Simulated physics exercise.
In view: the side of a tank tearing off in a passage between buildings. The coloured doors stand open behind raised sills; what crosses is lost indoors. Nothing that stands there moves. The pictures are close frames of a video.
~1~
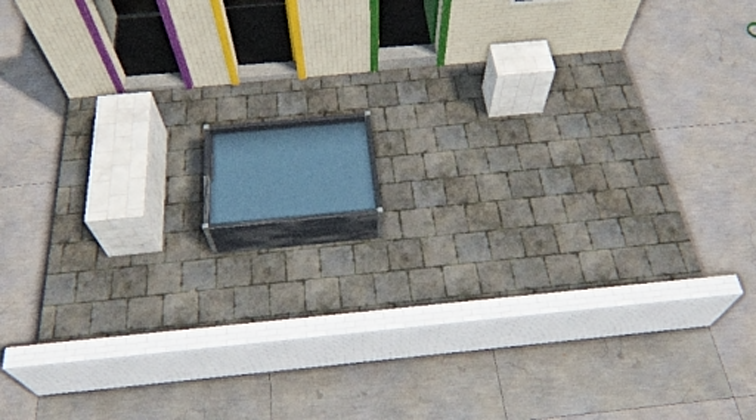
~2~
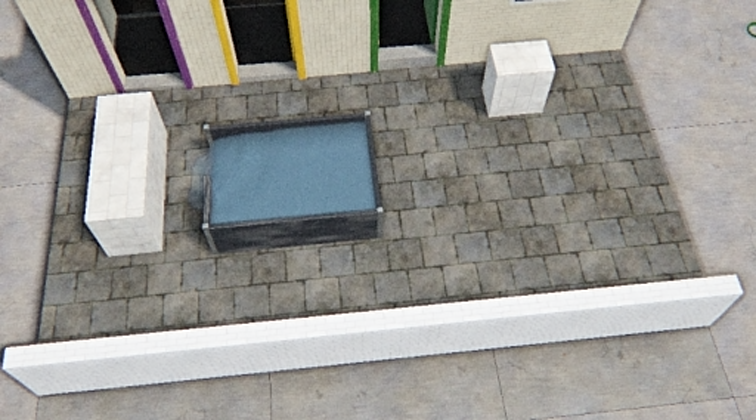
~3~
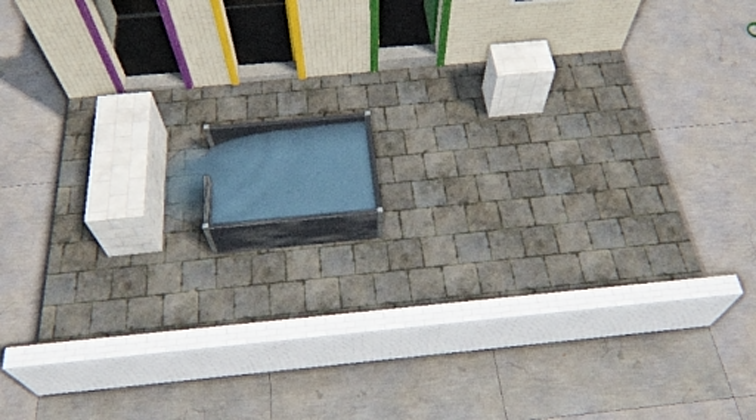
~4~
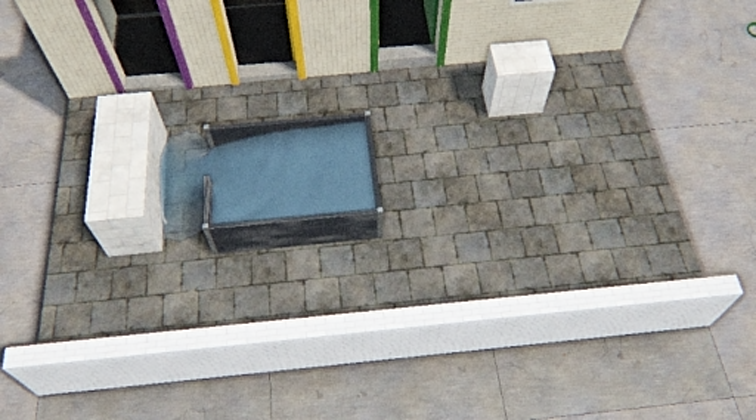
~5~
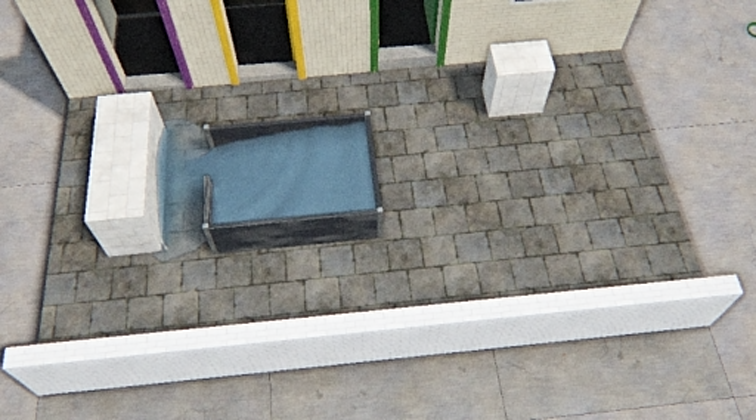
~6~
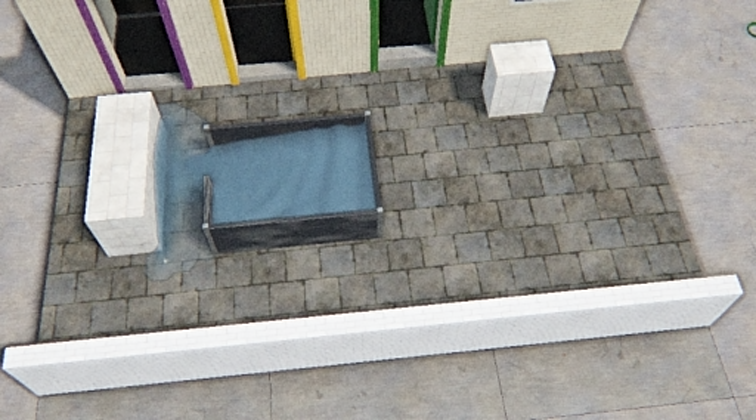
A paved passage beside a pale building is seen from high above by a still camera. A dark-walled tank of blue water sits between a long white block at left and a smaller one at upper right, with purple-, yellow- and green-edged doorways behind and a low white wall in front. The tank's left side gives way, and water pours leftward, strikes the long block and spreads along its base as the tank's level drops.
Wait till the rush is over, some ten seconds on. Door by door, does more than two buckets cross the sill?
In the end: The purple door floods; the green door holds within the limit; the yellow door holds within the limit.
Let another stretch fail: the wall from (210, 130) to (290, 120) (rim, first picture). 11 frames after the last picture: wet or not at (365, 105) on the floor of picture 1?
There: Awash.
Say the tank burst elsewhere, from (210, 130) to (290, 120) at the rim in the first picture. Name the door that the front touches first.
The yellow door.
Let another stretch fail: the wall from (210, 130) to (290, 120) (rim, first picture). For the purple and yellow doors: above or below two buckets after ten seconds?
Purple goes over; yellow goes over.
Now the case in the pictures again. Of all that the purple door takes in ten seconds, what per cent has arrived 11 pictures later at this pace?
About 40 per cent.
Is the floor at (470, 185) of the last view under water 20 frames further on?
Answer: Free of water.
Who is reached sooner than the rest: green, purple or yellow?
It is the purple door.
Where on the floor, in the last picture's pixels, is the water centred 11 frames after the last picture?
I would point to (255, 200).
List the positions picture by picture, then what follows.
In the first frame, still water in the tank at (291, 171).
In the second frame, the front is at (197, 203), out from the gap at (215, 170).
In the third frame, the front is at (166, 206), out from the gap at (216, 172).
In the fourth frame, the front is at (165, 233), out from the gap at (216, 173).
In the fifth frame, the front is at (164, 256), out from the gap at (216, 172).
In the sixth frame, water pours out at (216, 172) and has run to (162, 110).
A moment on, water covers 15 % of the floor; the purple door under two buckets in, the green door not reached, the yellow door wet at the sill, nothing in.
Next, water covers 25 % of the floor; the purple door over two buckets in, the green door not reached, the yellow door wet at the sill, nothing in.
Then, water covers 50 % of the floor; the purple door far over two buckets in, the green door wet at the sill, nothing in, the yellow door wet at the sill, nothing in.
Later, water covers 75 % of the floor; the purple door far over two buckets in, the green door wet at the sill, nothing in, the yellow door wet at the sill, nothing in.
In the end, water covers 85 % of the floor; the purple door far over two buckets in, the green door wet at the sill, nothing in, the yellow door wet at the sill, nothing in.
